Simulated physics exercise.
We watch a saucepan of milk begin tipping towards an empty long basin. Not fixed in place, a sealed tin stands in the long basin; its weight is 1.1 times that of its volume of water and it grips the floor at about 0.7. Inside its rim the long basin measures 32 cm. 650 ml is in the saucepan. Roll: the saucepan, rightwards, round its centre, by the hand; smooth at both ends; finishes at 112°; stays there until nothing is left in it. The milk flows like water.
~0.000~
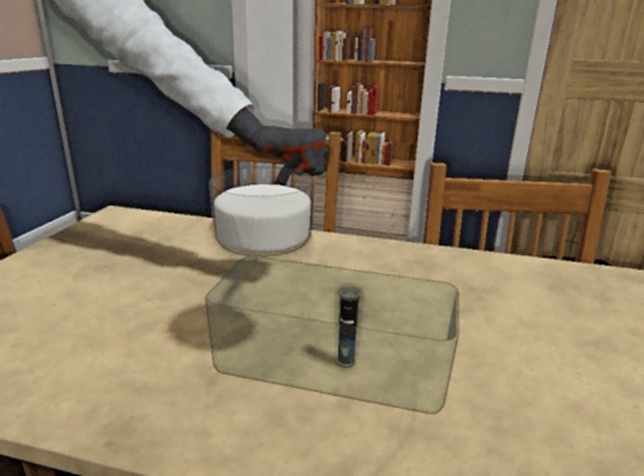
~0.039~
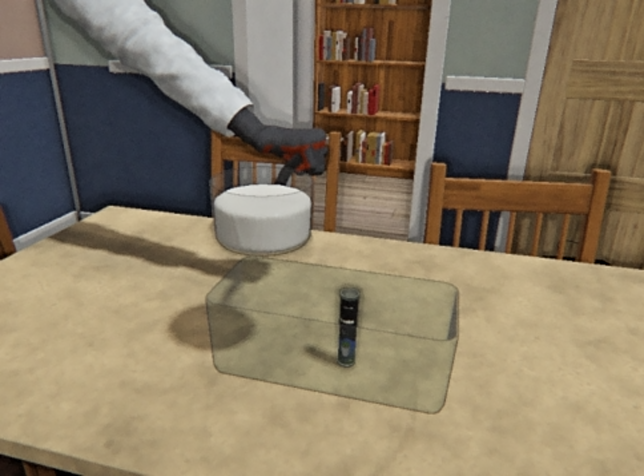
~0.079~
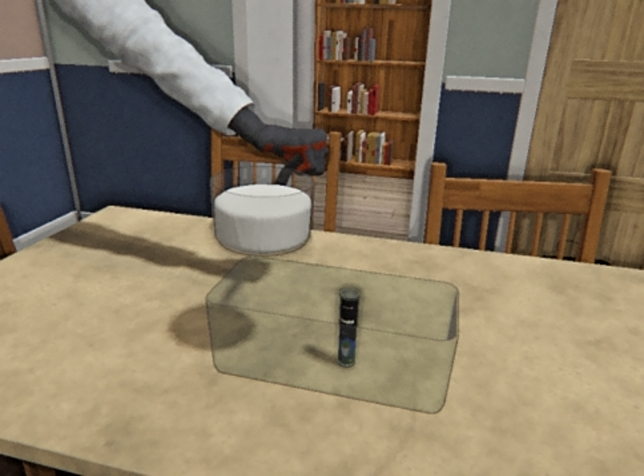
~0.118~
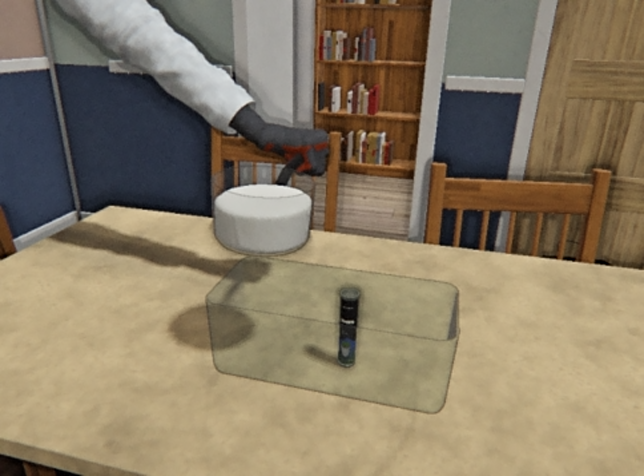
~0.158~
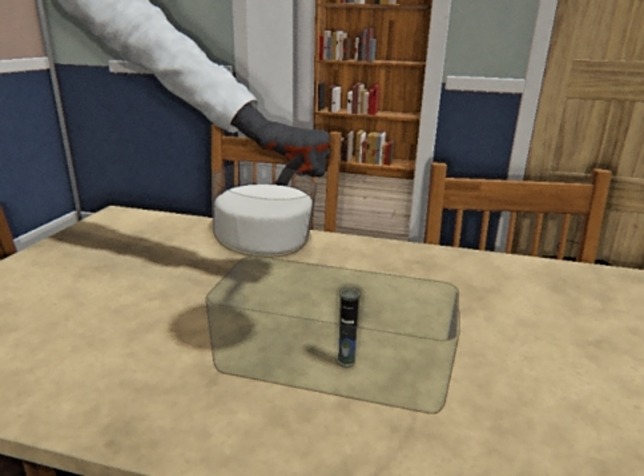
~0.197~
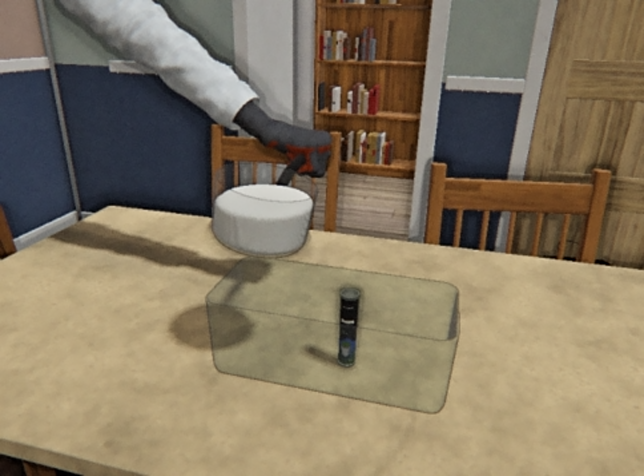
A gloved hand held a white saucepan of milk above a table, near a clear long basin with a small dark tin standing in it, and slowly tilted the pan slightly to the right.
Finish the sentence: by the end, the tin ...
By the end, the tin has toppled.
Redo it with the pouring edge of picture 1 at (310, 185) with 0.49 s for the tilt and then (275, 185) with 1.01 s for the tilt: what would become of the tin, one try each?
Try 1: Tipped over; try 2: Still standing.
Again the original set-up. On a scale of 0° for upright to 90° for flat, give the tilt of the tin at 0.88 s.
5°.
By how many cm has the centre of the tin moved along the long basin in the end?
Around 7.5 cm.
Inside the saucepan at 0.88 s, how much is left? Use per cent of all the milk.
About 12 per cent.
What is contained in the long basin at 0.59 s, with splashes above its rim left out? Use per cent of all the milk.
I reckon close to 6 percent of it.
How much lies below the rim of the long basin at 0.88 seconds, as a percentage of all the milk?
80 %, more or less.
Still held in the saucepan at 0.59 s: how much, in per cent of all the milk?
About 68 per cent.
After 0.59 s the tilt is 71° and 69 per cent is still to pour; the tin stands where it began.
After 0.88 s the tilt is 107° and 11 per cent is still to pour; the tin leans 4°.
After 1.18 s the tilt is 112° and 0 per cent is still to pour; the tin leans 44°.
After 1.51 s the tilt is 112° and 0 per cent is still to pour; the tin lies on its side.
In the end the tin lies on its side.
